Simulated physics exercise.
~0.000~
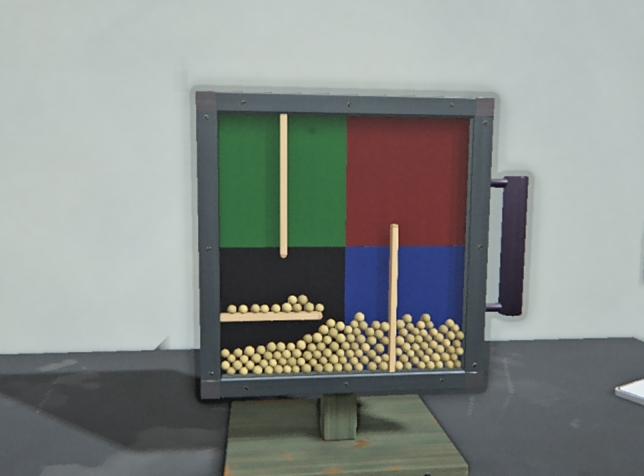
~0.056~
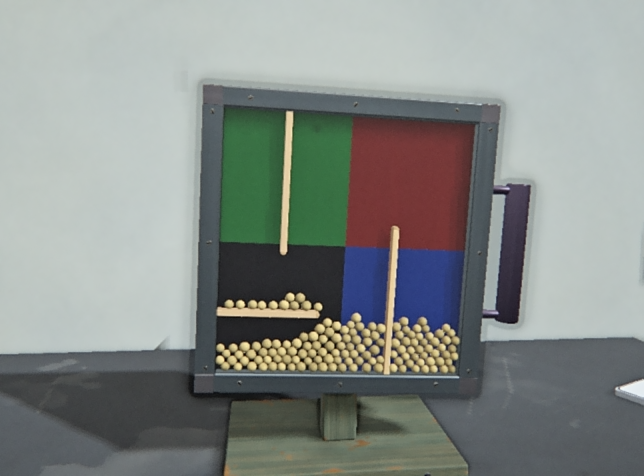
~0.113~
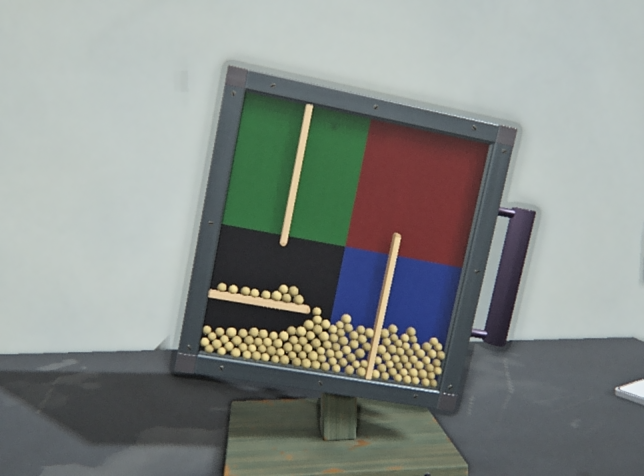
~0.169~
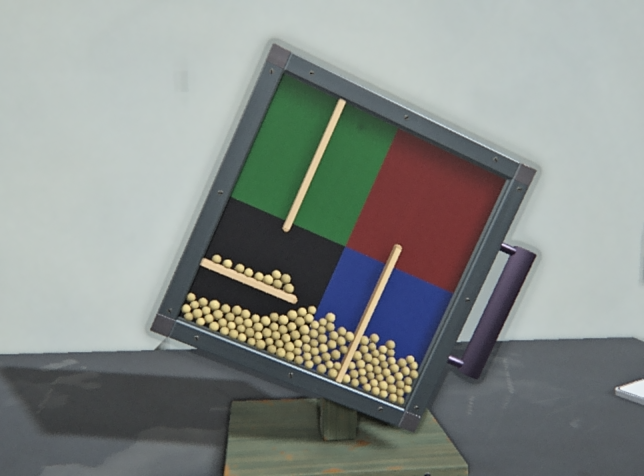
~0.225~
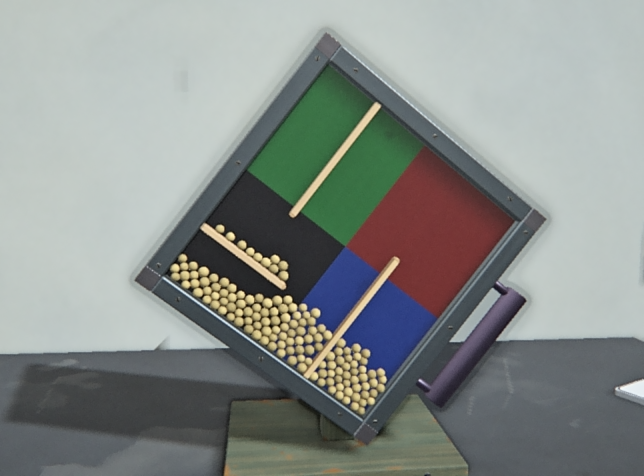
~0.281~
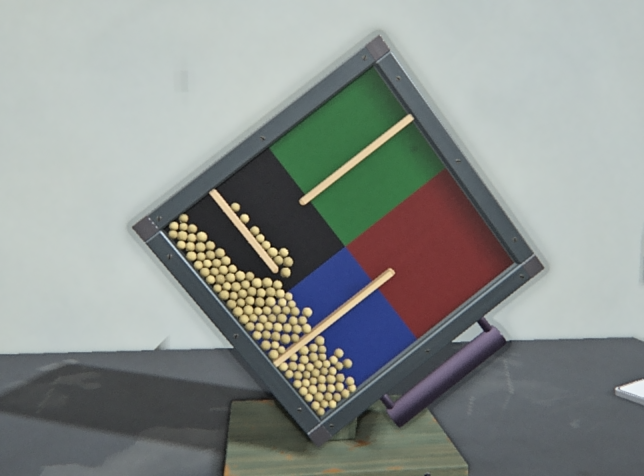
At first, a square framed box with green, red, black and blue quarters sits level on a stand, small tan balls piled along its bottom. It then turns clockwise, slightly at first and then steeply, while the balls shift inside, ending heaped along the lower-left side below the black and blue quarters.
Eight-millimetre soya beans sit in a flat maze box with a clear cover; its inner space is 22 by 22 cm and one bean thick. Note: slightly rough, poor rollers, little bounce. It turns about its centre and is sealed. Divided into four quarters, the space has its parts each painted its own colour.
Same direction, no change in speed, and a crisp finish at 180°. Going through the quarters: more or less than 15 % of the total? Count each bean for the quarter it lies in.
Black ends with a smaller share, red with a bigger share, blue with a smaller share and green with a bigger share than 15 per cent of the total.
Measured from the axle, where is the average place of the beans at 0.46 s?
The middle sits about 9 centimetres left and 1 centimetres below the axle.
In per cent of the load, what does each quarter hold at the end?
Black quarter 5%, red quarter 65%, blue quarter 0%, green quarter 35%.
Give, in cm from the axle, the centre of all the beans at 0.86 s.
2 cm left, 8 cm below.
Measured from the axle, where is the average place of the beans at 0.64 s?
The middle sits around 6 cm left of the axle and some 2 cm higher.
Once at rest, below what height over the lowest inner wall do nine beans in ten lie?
Somewhere near 5 cm, I'd say.
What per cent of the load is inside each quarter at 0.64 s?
Black quarter: 20; red quarter: 15; blue quarter: 70; green quarter: 0.
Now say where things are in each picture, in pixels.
Level, about 140 beans; beans' middle (352, 346); highest (292, 300); black (282, 312), red (409, 181), blue (405, 309), green (282, 181), in the first frame.
Turned 3° clockwise; beans' middle (347, 346); highest (290, 298), in the second frame.
Turned 11° clockwise; beans' middle (333, 346); highest (222, 288), in the third frame.
Turned 24° clockwise; beans' middle (312, 342); highest (216, 259), in the fourth frame.
Turned 38° clockwise; beans' middle (290, 332); highest (220, 229), in the fifth frame.
Turned 52° clockwise; beans' middle (272, 318); highest (235, 208); black (254, 238), red (433, 255), blue (332, 334), green (359, 156); walls (273, 365) to (391, 272), (413, 115) to (303, 202), (210, 189) to (275, 269), in the sixth frame.
By 0.46 s it has turned 97°, the beans' middle is 9 cm left of and 1 cm below the axle; by quarter, black 30 %, blue 70 %.
By 0.64 s it has turned 142°, the beans' middle is 6 cm left of and 2 cm above the axle; by quarter, black 20 %, red 15 %, blue 70 %.
By 0.86 s it has turned 180°, the beans' middle is 2 cm left of and 8 cm below the axle; by quarter, black 5 %, red 65 %, green 30 %.
In the end, by 1.5 s, black 5 %, red 65 %, blue 0 %, green 35 %.
